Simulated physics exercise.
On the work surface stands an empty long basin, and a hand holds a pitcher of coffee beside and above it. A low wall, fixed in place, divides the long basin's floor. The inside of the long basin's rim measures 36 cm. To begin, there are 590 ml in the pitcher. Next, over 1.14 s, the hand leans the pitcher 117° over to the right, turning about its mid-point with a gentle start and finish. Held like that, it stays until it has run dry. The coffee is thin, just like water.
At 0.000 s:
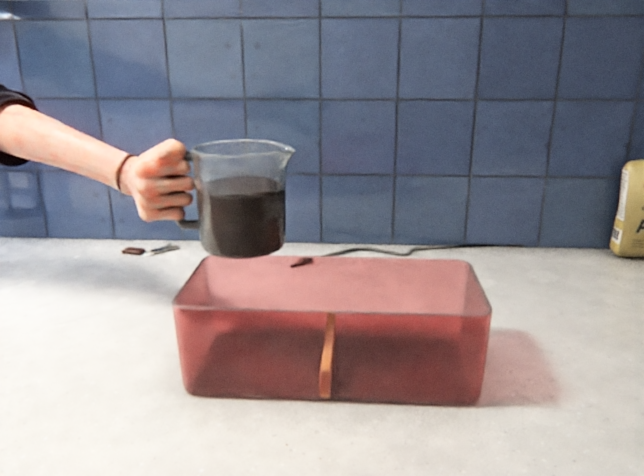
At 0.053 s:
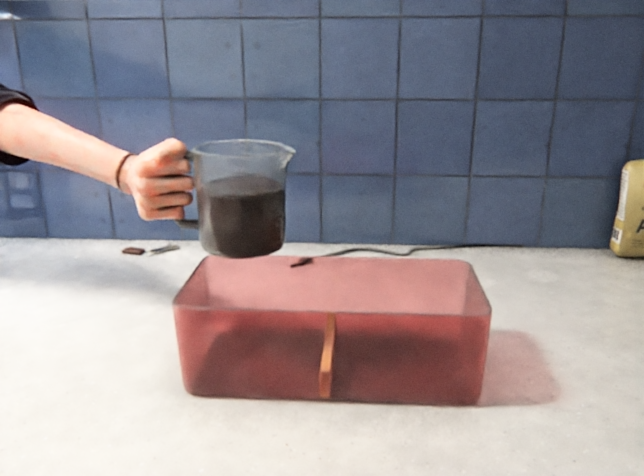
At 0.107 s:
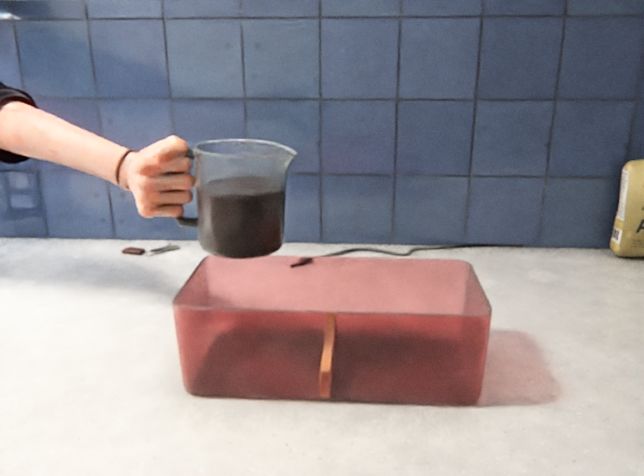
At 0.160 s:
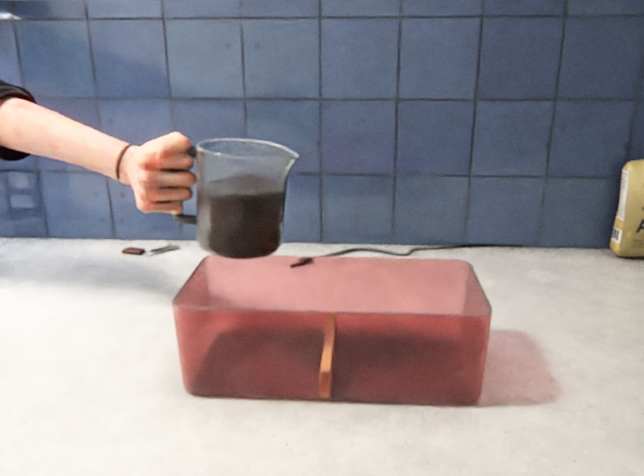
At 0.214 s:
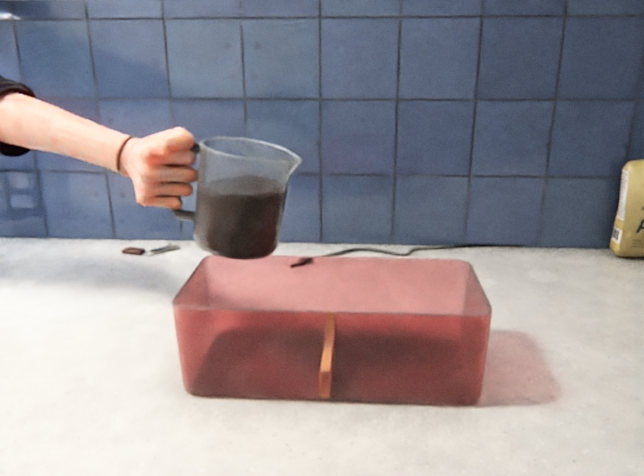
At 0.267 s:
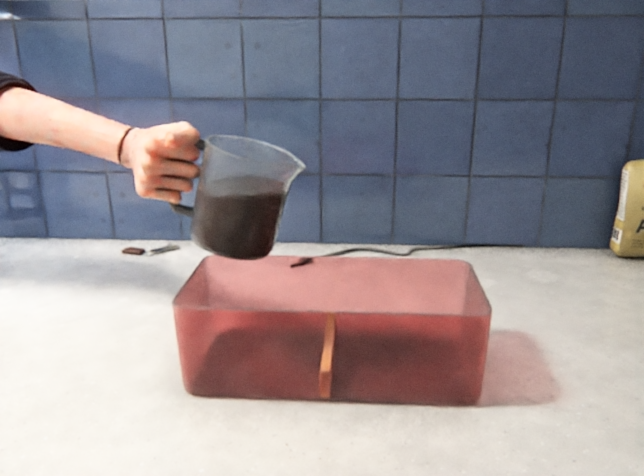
Hand slowly tilting a clear pitcher of dark liquid to the right above an empty reddish basin with a low divider.
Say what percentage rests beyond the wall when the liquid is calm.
Roughly 71 per cent rests beyond the wall.
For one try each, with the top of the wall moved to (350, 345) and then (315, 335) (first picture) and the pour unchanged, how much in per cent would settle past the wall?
40 then 85 %.
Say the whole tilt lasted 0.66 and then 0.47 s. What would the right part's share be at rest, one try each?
55 then 45 %.
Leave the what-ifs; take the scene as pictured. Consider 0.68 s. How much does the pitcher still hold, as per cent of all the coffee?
Close to 86 percent of the liquid remains at that time.
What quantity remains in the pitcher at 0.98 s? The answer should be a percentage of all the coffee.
Roughly 20 percent remains.
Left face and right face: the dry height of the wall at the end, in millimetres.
Measured: Left around 30 mm, right around 20 mm.
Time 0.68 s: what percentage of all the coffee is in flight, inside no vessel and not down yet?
My guess is roughly 12 %.
Then, 0.68 s in, the tilt is 76° and 86 per cent is still to pour, 0 is left of the wall and 2 right of it.
Then, 0.98 s in, the tilt is 111° and 19 per cent is still to pour, 11 is left of the wall and 59 right of it.
Then, 1.30 s in, the tilt is 117° and 0 per cent is still to pour, 28 is left of the wall and 71 right of it.
Then, 1.64 s in, the tilt is 117° and 0 per cent is still to pour, 28 is left of the wall and 71 right of it.
Finally, 28 per cent lies left of the wall, 71 right of it and 1 outside.
